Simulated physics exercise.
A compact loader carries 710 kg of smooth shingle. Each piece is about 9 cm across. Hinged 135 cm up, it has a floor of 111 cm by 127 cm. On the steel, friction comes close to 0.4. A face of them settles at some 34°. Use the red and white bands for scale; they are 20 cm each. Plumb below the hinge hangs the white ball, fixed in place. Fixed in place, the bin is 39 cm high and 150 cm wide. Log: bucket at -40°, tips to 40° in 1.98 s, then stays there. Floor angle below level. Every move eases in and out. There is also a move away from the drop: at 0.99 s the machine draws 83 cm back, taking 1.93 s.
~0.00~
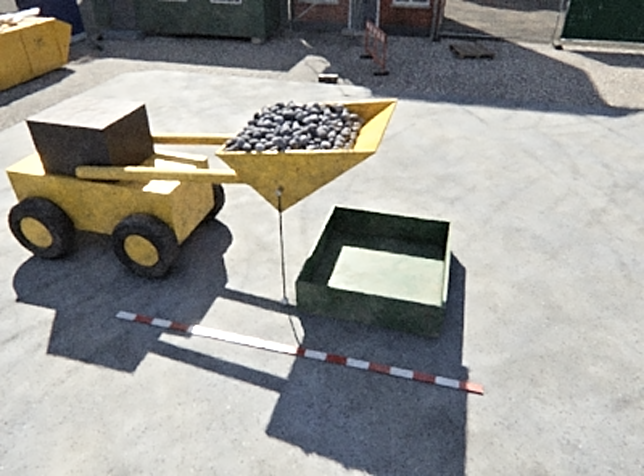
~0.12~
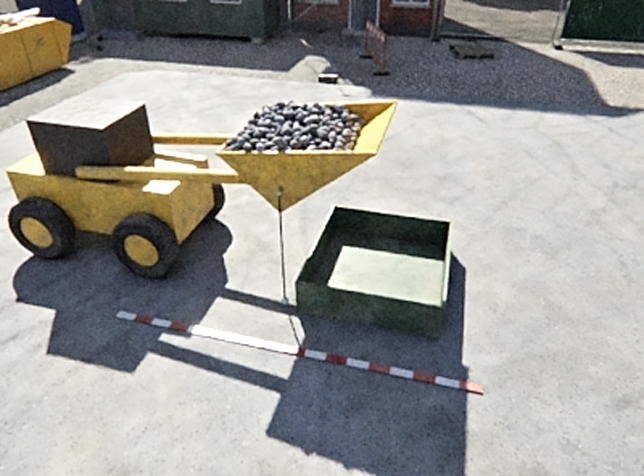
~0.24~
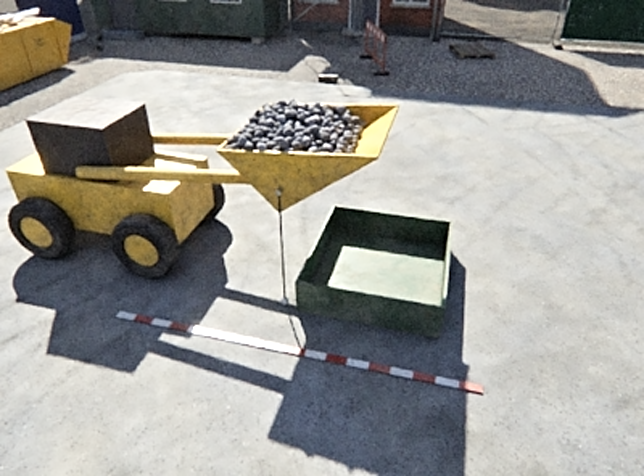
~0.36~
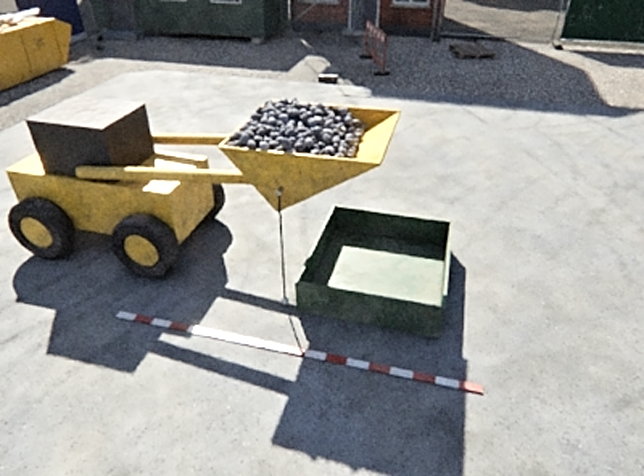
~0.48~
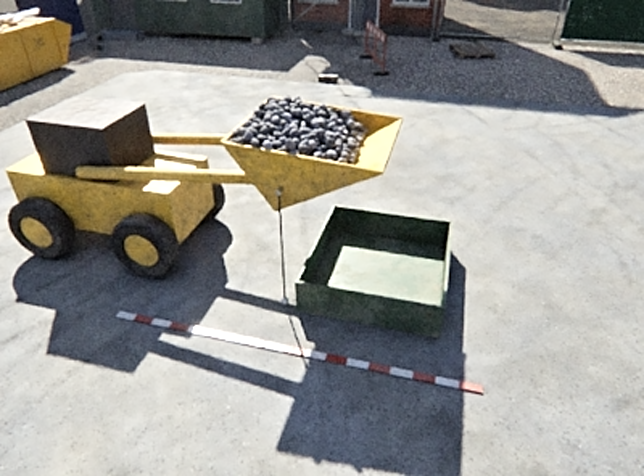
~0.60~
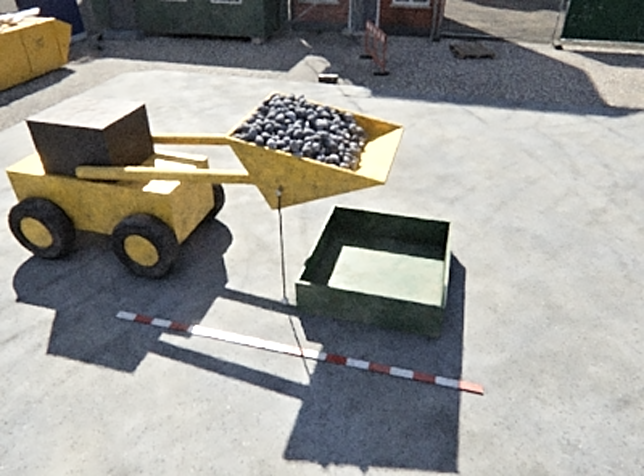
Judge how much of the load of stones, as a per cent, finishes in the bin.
Some 100 per cent of it.
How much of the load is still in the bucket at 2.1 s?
About 15 per cent.
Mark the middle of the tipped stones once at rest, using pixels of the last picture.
At about pixel (370, 265) in the last view.
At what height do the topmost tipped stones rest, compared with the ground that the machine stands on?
The top ends up around 38 cm above the machine's ground.
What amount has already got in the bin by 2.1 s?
Close to 85 per cent has got there by then.
After 1.5 s the floor is at 27°; 88 % in the bucket, 12 % in the bin; the foremost stones are at (393, 227).
After 2.1 s the floor is at 40°; 16 % in the bucket, 1 % short of the bin, 83 % in the bin; the foremost stones are at (439, 280).
After 3.4 s the floor is at 40°; 0 % in the bucket, 2 % short of the bin, 97 % in the bin, 1 % beside or beyond the bin; the foremost stones are at (438, 284).
After 6.2 s the floor is at 40°; 0 % in the bucket, 2 % short of the bin, 97 % in the bin, 1 % beside or beyond the bin; the foremost stones are at (438, 284).
